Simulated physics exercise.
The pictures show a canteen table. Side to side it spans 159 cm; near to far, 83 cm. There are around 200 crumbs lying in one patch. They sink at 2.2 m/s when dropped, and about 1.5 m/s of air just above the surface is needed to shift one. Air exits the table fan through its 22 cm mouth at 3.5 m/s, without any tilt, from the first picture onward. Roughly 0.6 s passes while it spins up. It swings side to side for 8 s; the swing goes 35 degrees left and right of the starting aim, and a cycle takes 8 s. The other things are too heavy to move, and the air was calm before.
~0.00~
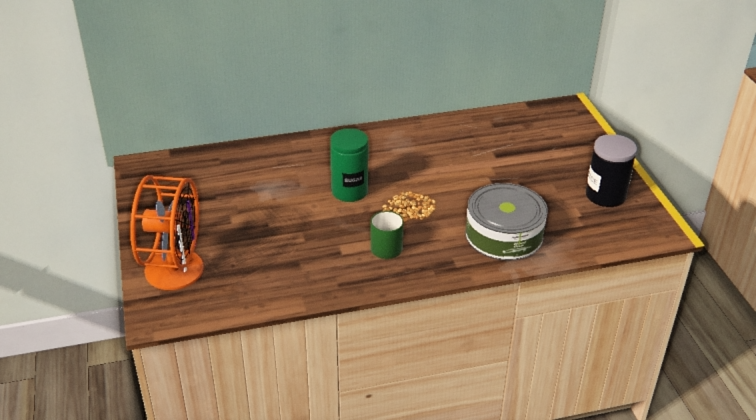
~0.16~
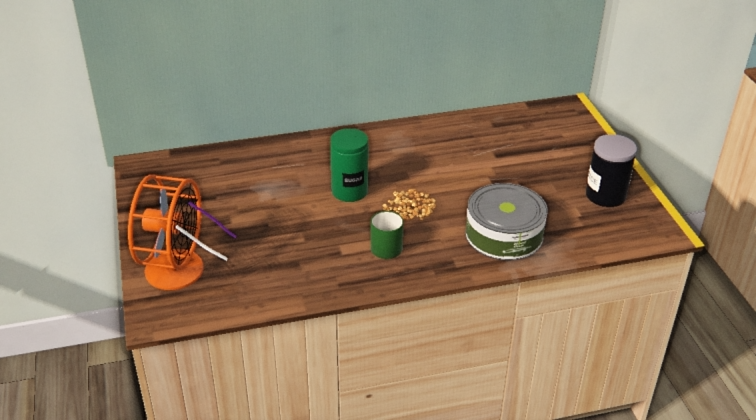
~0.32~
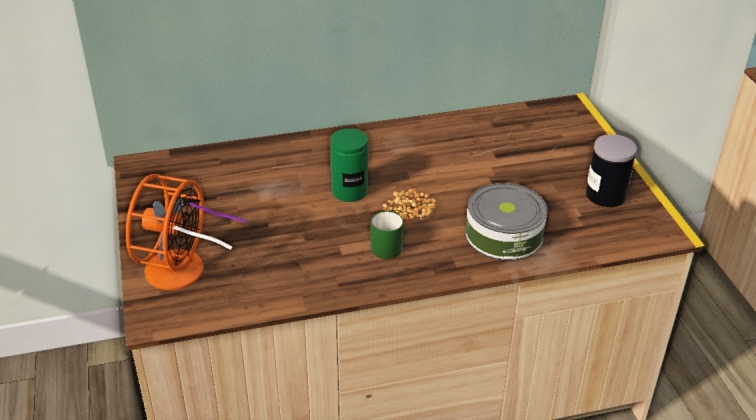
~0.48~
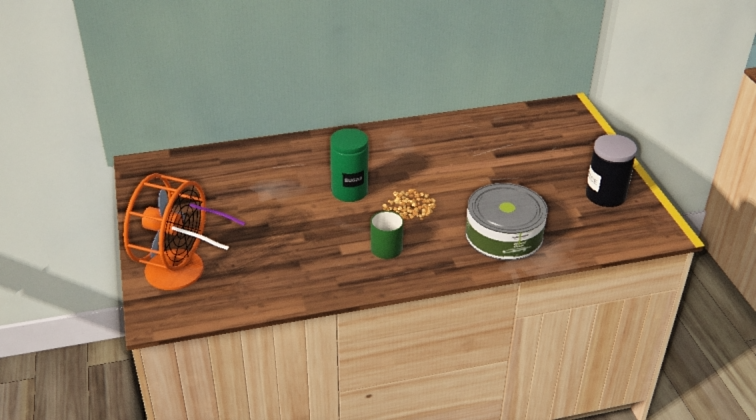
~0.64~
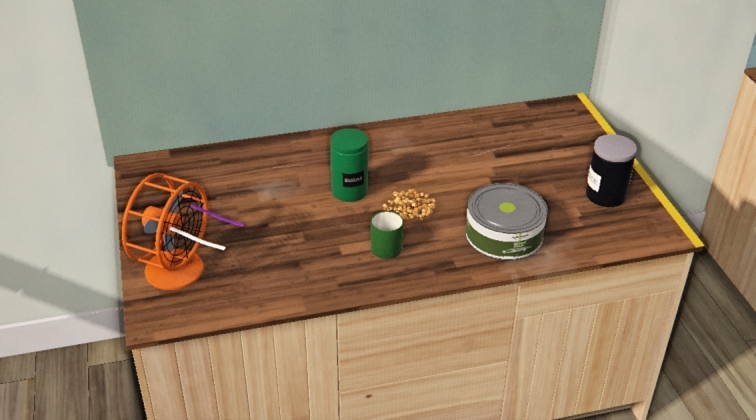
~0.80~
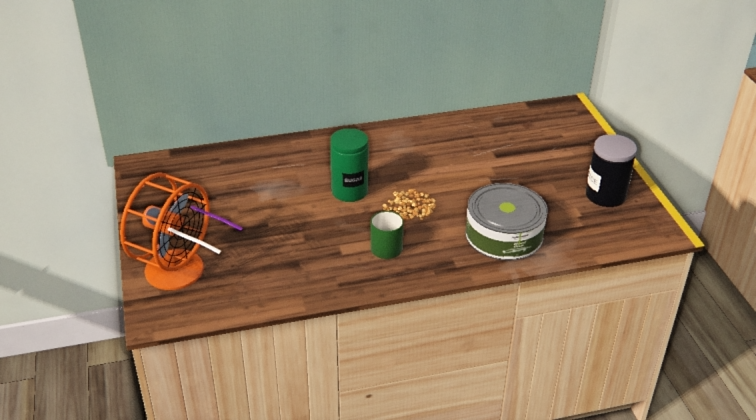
A dark wooden canteen table with pale wooden panels below is seen from above and in front, against a grey-green wall. An orange fan with white and purple streamers stands at left, with a green jar, green mug and patch of golden crumbs mid-table, then a round tin and black jar near the yellow right edge. The streamers lift and flutter rightward, the fan head turns slightly frontward, and everything else stays still.
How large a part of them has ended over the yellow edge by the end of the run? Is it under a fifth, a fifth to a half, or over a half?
It is over a half.
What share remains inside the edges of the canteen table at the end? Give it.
Near 30 %.
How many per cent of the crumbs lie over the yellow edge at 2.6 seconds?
Share: Around 0 percent.
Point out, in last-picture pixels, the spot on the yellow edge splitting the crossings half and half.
Close to pixel (623, 143).
After 1.6 s, 0 % are over the yellow edge; the middle of those left on the top is near (409, 208); 0 % are gone or lie where they will stay.
After 2.6 s, 0 % are over the yellow edge; the middle of those left on the top is near (409, 208); 0 % are gone or lie where they will stay.
After 4.4 s, 0 % are over the yellow edge; the middle of those left on the top is near (409, 208); 0 % are gone or lie where they will stay.
After 8.0 s, at the end, 68 % are over the yellow edge; the middle of those left on the top is near (508, 154).
